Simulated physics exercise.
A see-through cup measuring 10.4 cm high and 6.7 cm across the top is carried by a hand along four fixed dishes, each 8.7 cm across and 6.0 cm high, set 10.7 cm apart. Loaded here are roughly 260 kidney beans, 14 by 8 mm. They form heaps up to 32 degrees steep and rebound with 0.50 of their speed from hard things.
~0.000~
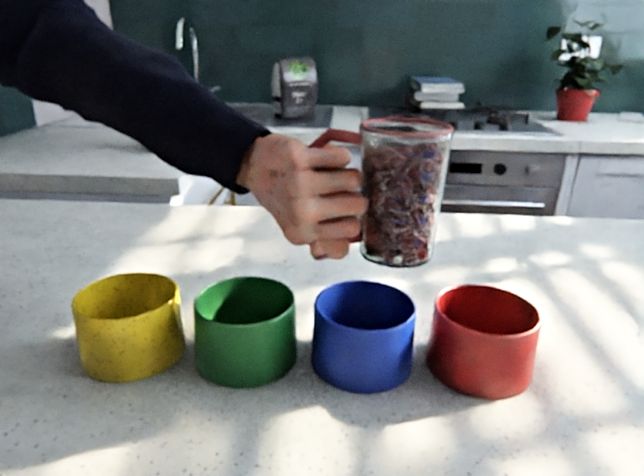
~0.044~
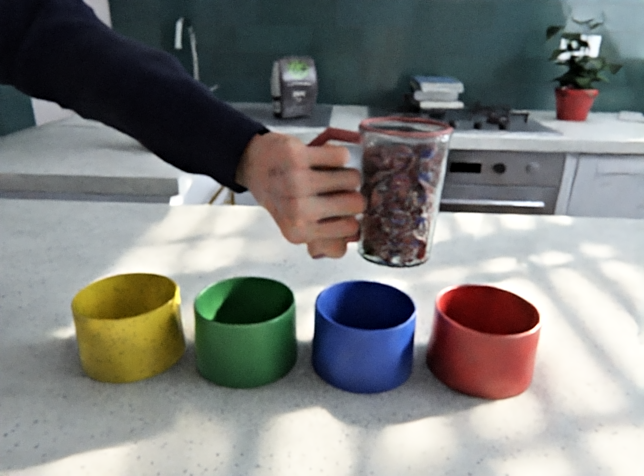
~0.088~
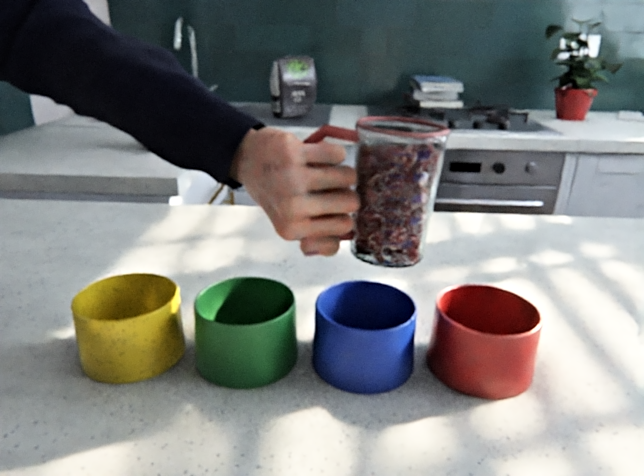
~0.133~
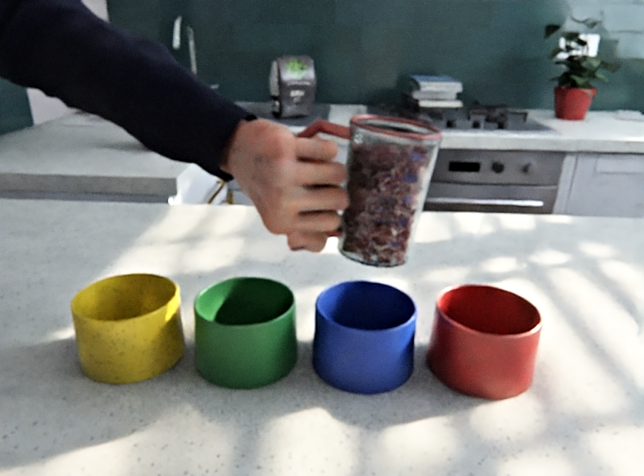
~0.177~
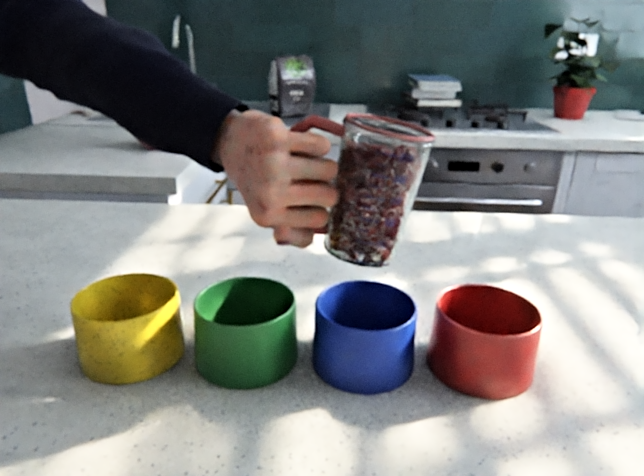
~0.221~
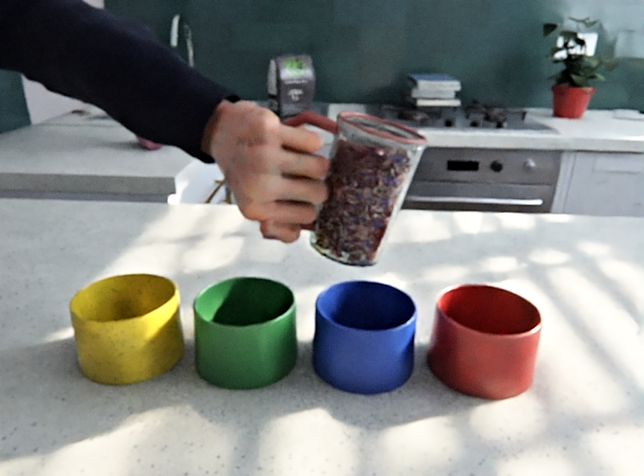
A hand holding a clear, red-handled cup filled with small dark pieces moved it slightly left above four dishes, yellow, green, blue and red, while gradually tilting it to the right.
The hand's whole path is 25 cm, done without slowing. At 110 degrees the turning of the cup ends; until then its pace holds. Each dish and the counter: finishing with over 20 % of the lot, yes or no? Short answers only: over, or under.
Red under. Blue under. Green over. Yellow under. Counter over.
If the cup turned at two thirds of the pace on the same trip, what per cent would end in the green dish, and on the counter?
Green: 40, counter: 60.
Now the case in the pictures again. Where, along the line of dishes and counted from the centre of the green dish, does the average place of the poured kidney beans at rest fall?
About 4 cm to its left-hand side.
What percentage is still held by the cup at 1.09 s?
95 %.
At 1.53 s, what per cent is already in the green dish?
10 %.
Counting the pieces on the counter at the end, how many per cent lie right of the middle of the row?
Roughly 0 %.
Then, at 0.74 s, tilt 59 degrees; cup holds 100 %.
Then, at 1.09 s, tilt 90 degrees; cup holds 95 %.
After 1.53 s, tilt 110 degrees; cup holds 65 %, green 10 %, yellow 5 %.
In the end, at 3.5 s, red 0 %, blue 0 %, green 40 %, yellow 5 %, counter 60 %.
